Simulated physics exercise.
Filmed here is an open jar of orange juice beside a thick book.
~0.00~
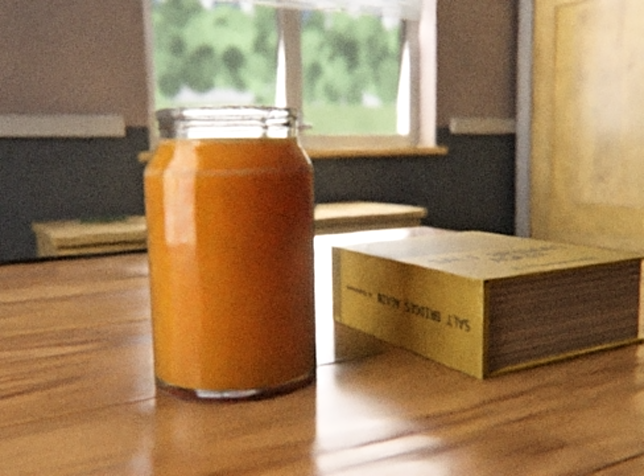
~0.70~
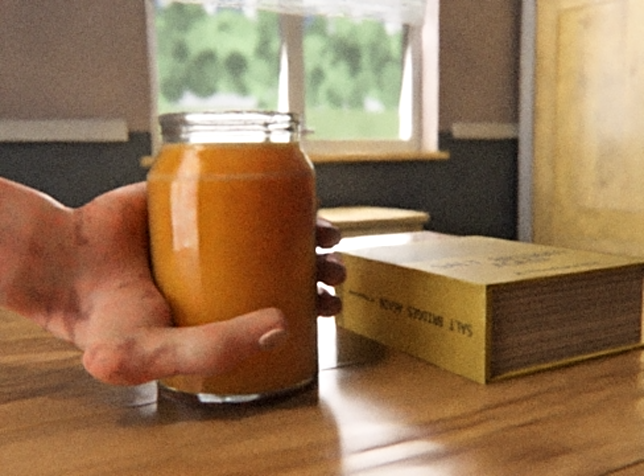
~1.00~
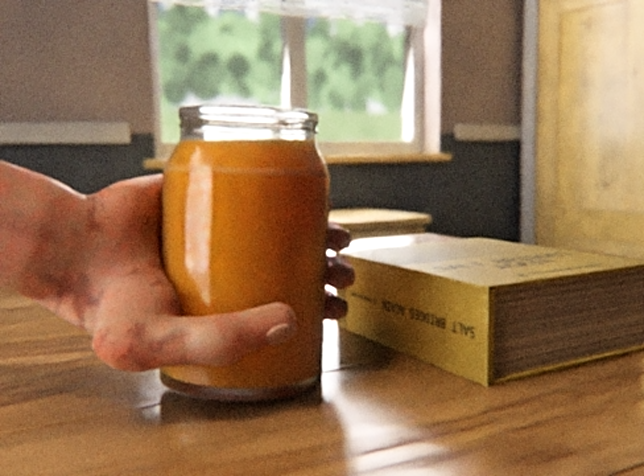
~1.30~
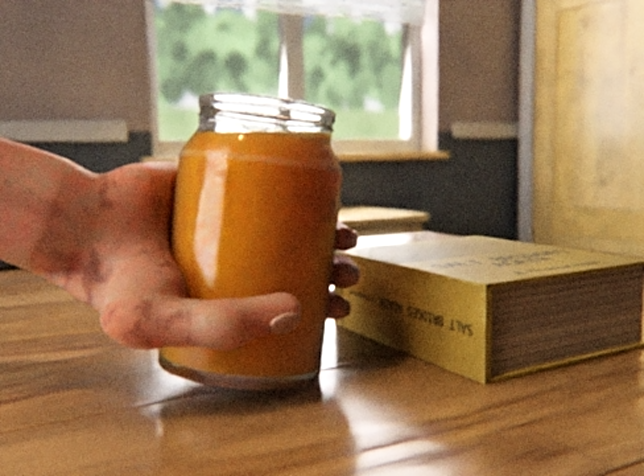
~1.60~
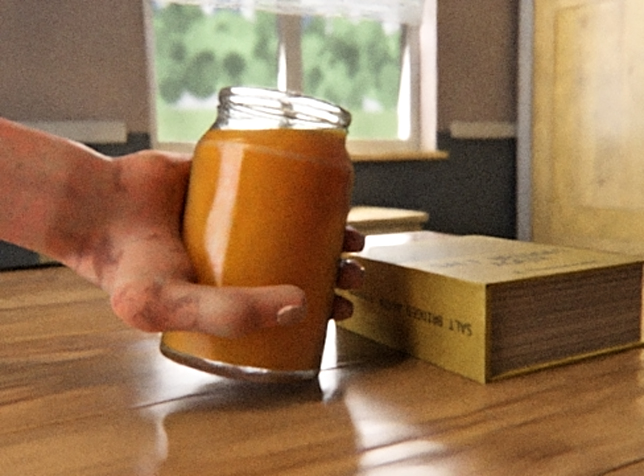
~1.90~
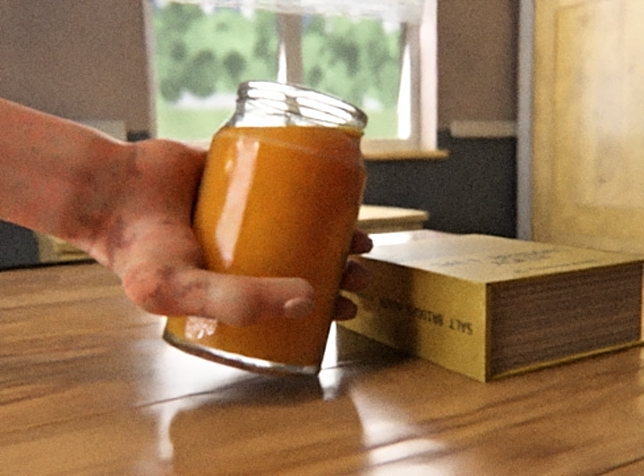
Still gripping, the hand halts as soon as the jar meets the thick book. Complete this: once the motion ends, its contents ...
Its contents have partly come out.
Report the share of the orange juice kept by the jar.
85 %.
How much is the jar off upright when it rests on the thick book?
Resting angle: Near 50 degrees.
By 2.5 s, the jar leans by about 30°; it has slopped over; nearly all of the orange juice is inside.
By 3.1 s, the jar leans by about 45°; it has slopped over; nearly all of the orange juice is inside.
By 4.5 s, the jar leans by about 50°, against the thick book; it has slopped over; nearly all of the orange juice is inside.
